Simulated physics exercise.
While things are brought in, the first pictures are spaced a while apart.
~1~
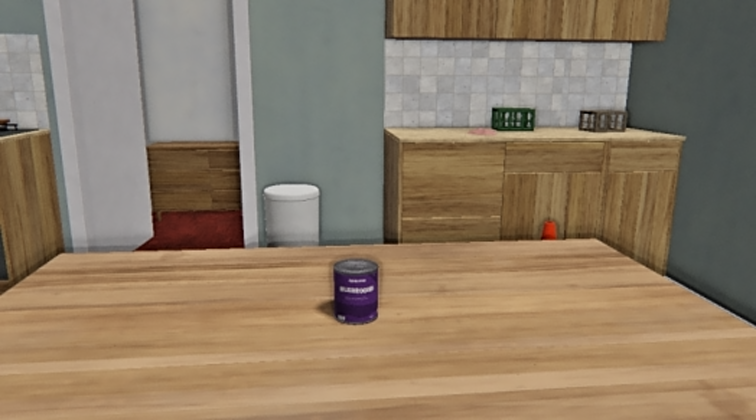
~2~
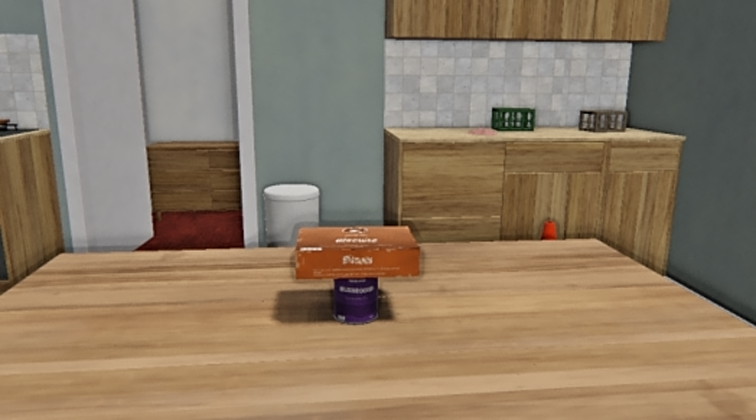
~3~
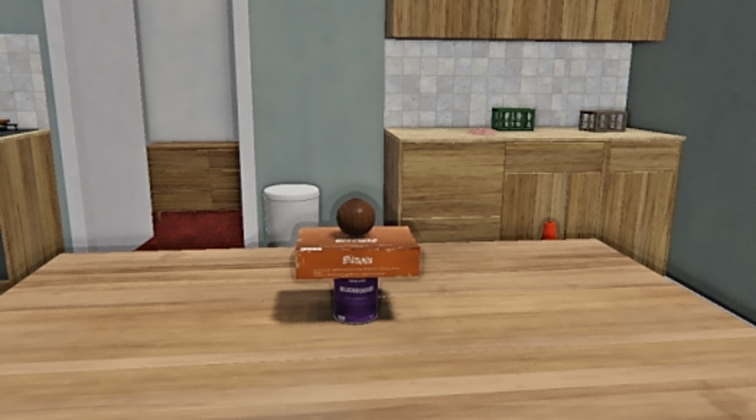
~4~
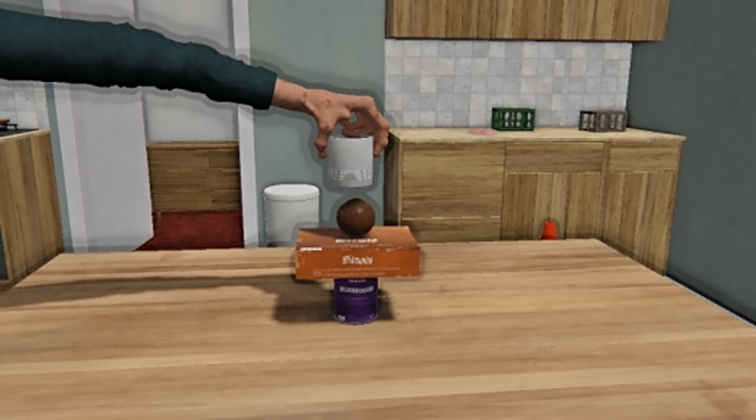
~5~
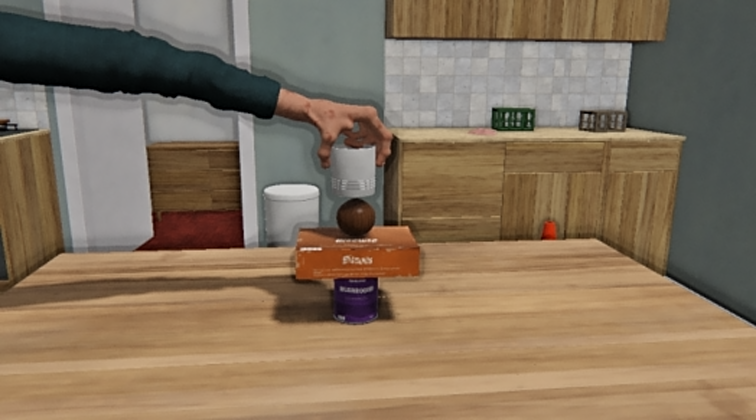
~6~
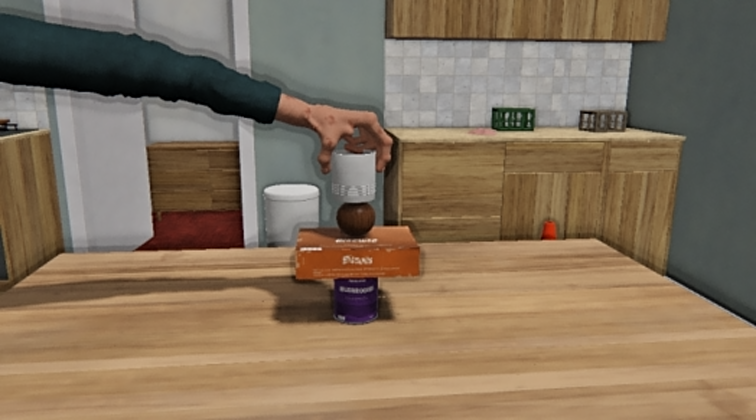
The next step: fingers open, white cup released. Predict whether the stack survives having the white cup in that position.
Prediction: It collapses.
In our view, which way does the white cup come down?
Its movement is toward the left.
Then, 0.60 s past the last view, white cup now fallen.
Then, 0.80 s past the last view, things are still on the move.
Finally, fallen, white cup; the other 3 still in place. Final places as the last picture's camera would see them, white cup near (254, 298). The pile loses its balance.
